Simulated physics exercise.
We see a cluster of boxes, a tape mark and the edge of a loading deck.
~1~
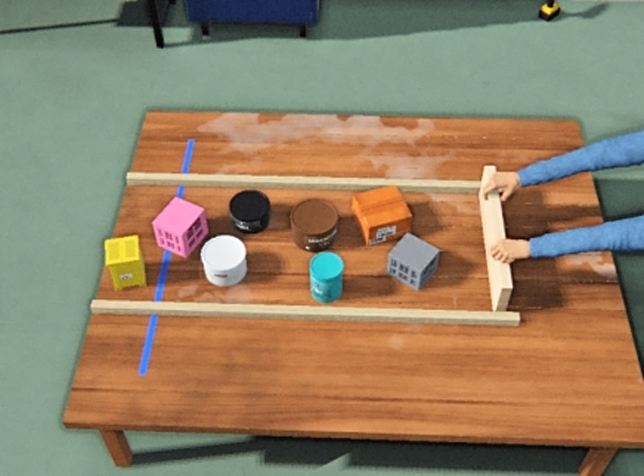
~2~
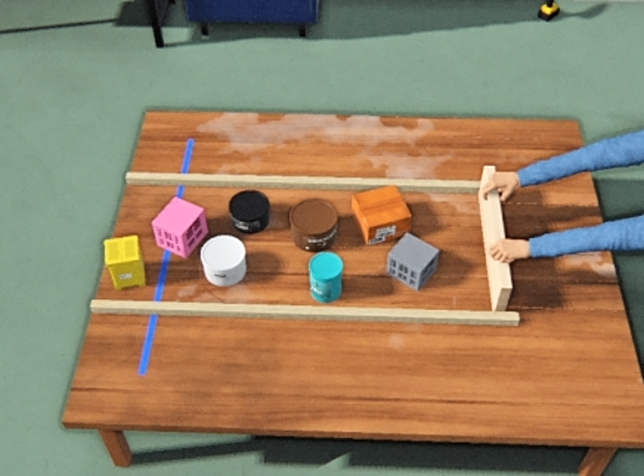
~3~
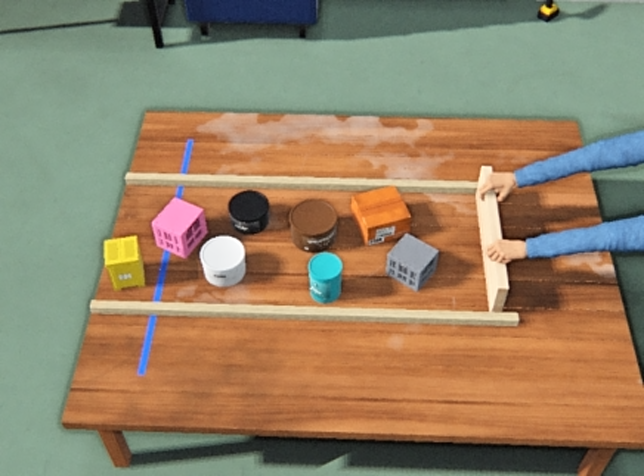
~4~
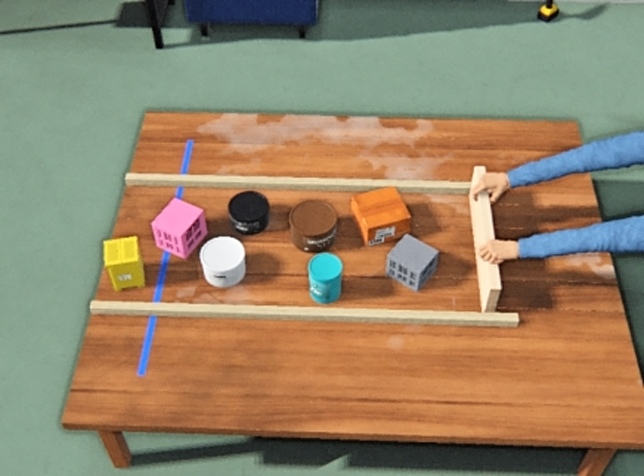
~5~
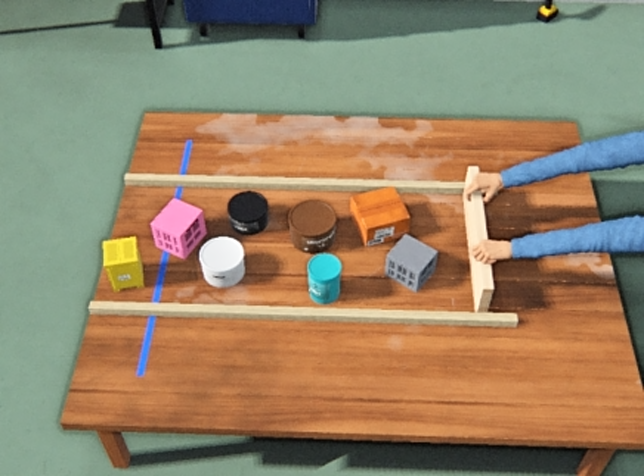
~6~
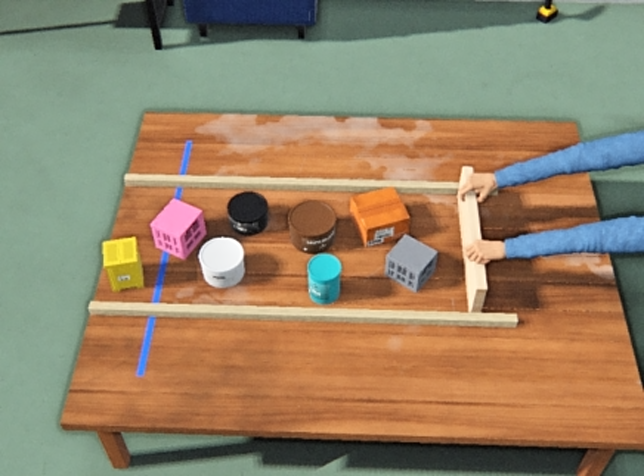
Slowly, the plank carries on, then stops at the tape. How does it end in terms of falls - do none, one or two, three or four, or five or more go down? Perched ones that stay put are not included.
In the end, three or four go down.
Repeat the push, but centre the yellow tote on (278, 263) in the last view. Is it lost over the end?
Outcome for the yellow tote: It ends up still on.
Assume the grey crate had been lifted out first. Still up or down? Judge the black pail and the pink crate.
Black pail drops; pink crate drops.
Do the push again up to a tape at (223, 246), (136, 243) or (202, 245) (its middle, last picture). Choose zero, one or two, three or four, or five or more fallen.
Result per tape, in order - not one / five or more / just one or two.
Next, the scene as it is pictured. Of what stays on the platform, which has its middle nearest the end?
It's the white pail.
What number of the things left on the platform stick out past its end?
The answer comes to 1.
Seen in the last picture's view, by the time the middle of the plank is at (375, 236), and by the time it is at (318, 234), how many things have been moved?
By the first moment it's 4, by the second it's 5.
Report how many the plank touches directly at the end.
3 in contact.
Soon after, none off yet; yellow tote at rest near (124, 265); pink crate at rest near (179, 229); white pail at rest near (223, 263).
Then, none off yet; yellow tote at rest near (124, 265); pink crate moved a little near (158, 229); white pail moved a little near (205, 264).
At rest, the number that fall off is three or four; fallen, brown pail, black pail, pink crate and yellow tote.
